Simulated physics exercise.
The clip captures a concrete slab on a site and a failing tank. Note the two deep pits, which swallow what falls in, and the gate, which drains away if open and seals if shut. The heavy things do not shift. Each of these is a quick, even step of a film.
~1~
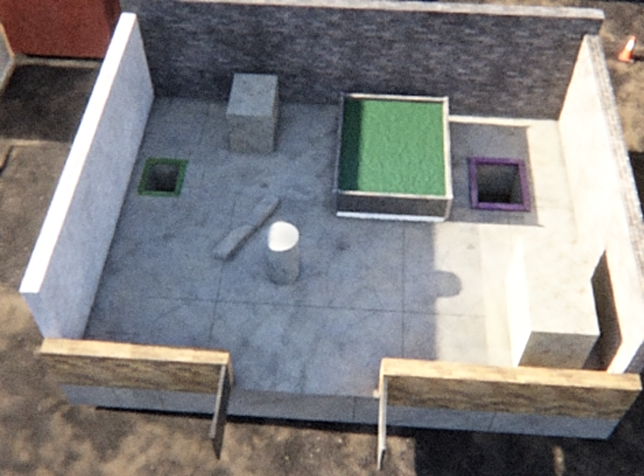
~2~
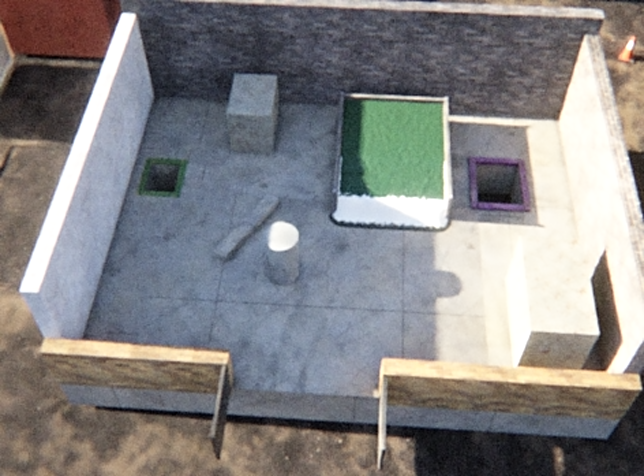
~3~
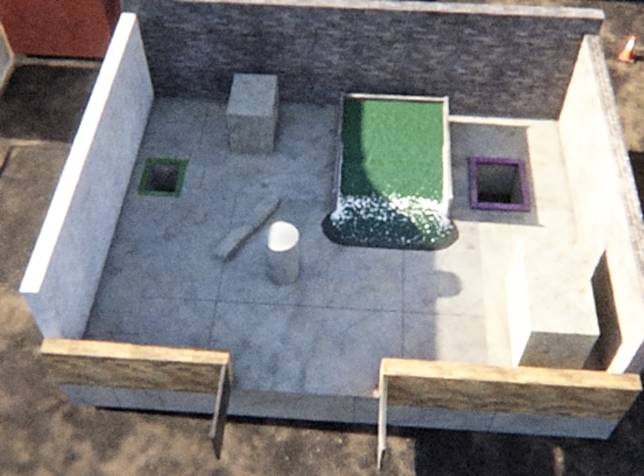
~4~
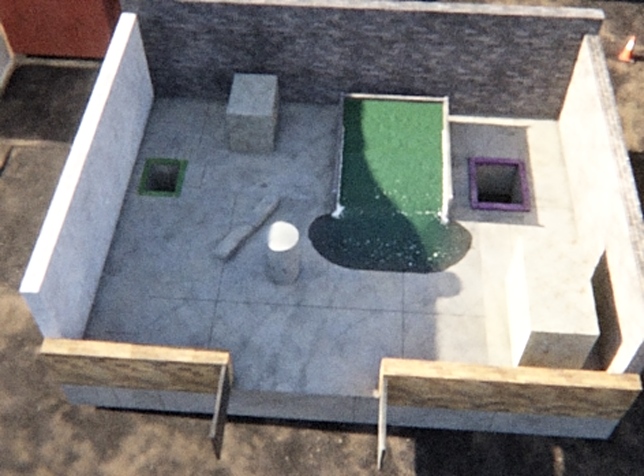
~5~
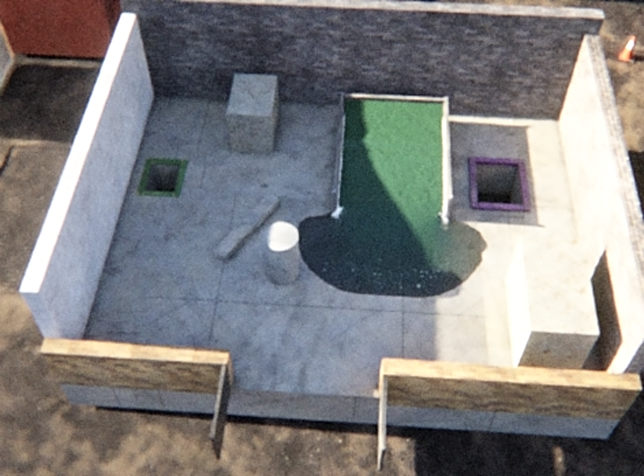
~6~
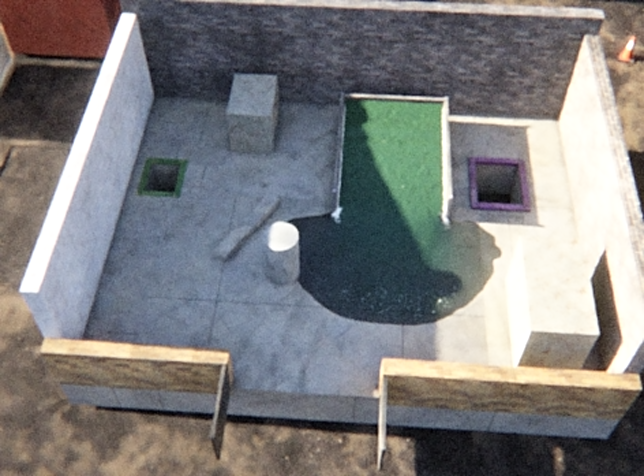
The video shows a walled concrete slab with two square pits and a tank of green water, whose near side gives way, letting water pour out and spread forward in a widening rounded pool beside a short pale cylinder.
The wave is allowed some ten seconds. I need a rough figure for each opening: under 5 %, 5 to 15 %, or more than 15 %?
The gate is busy - draining past fifteen per cent, the green pit is nearly idle - draining beneath five per cent, the purple pit is nearly idle - draining beneath five per cent.
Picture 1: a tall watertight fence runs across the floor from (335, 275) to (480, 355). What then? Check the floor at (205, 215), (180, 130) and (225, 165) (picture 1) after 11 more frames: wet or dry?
In order: Dry; dry; dry.
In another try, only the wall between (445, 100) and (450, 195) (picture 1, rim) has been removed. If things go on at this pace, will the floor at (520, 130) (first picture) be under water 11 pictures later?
Lab note: Point recorded as inundated.
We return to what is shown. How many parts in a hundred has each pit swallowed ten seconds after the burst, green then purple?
Around 0 percent for the first, around 0 percent for the second.
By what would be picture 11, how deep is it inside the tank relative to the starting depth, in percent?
By my count, 64 per cent.
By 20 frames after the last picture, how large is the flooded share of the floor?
By my count, 40 percent.
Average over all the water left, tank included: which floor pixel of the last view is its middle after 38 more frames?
That comes out near (402, 269).
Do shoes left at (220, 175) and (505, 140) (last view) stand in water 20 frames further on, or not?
Spared, spared.
A moment on, water covers 30 % of the floor; the gate 0 %, the green pit 0 %, the purple pit 0 %.
Next, water covers 35 % of the floor; the gate 5 %, the green pit 0 %, the purple pit 0 %.
Then, water covers 40 % of the floor; the gate 18 %, the green pit 0 %, the purple pit 0 %.
Later, water covers 55 % of the floor; the gate 32 %, the green pit 0 %, the purple pit 0 %.
In the end, water covers 75 % of the floor; the gate 40 %, the green pit 0 %, the purple pit 1 %.
